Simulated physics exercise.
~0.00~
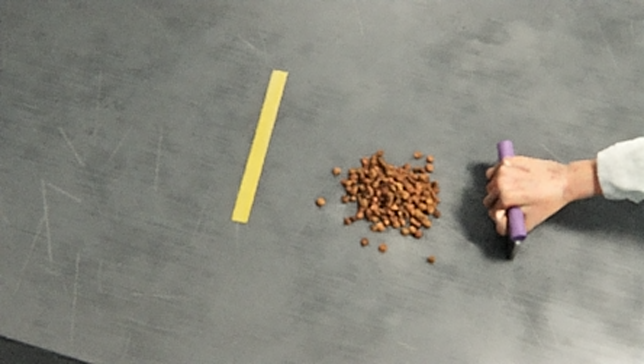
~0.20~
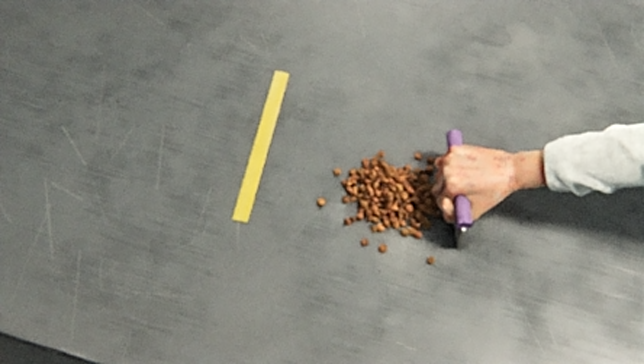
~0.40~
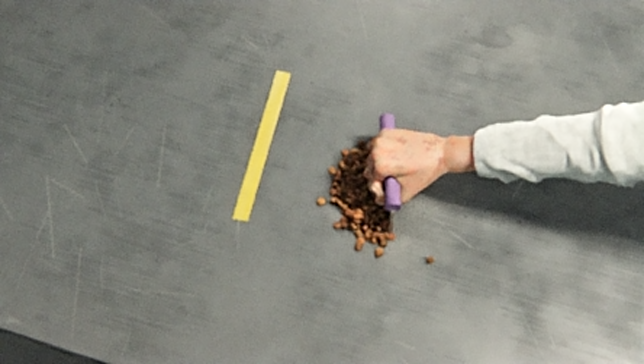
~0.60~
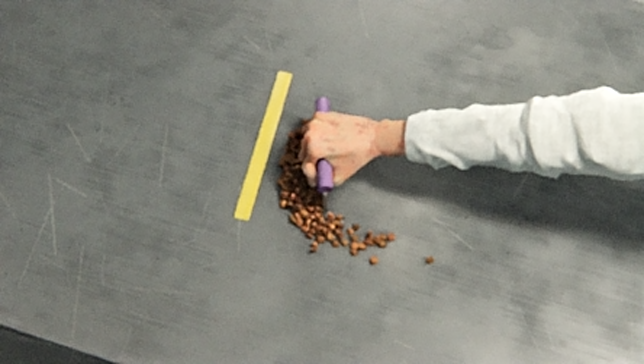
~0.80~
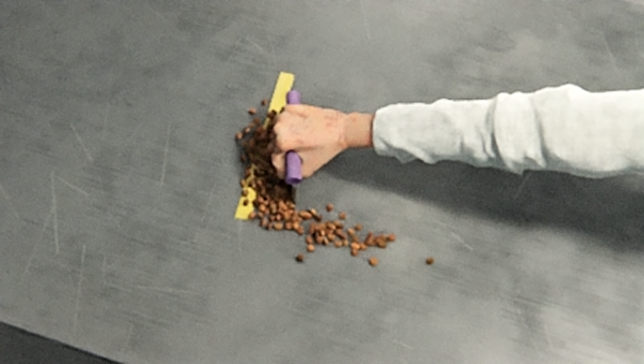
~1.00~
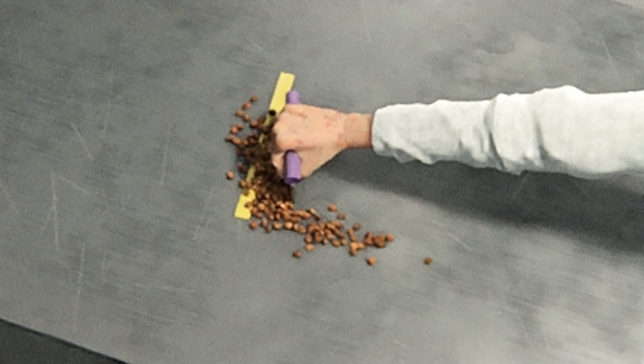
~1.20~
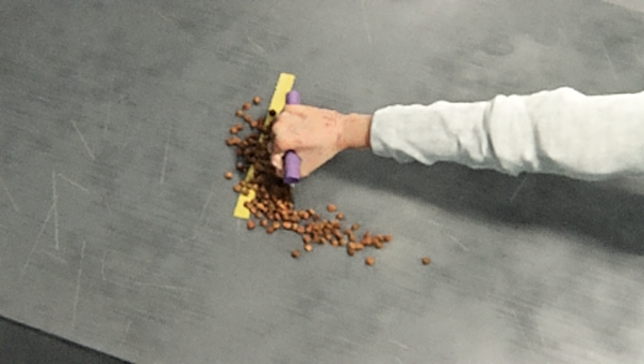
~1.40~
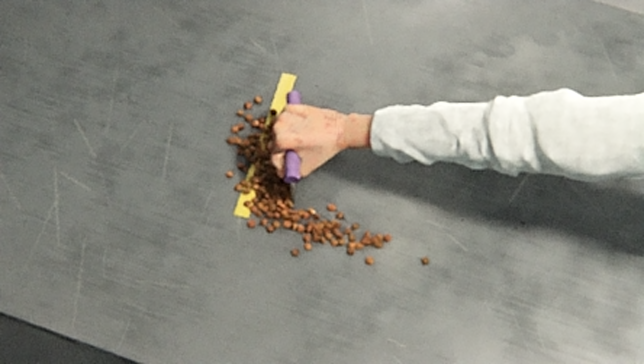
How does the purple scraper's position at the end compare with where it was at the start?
It starts out to the right of the kibble pile and ends well to the left and slightly higher, right beside the yellow strip.
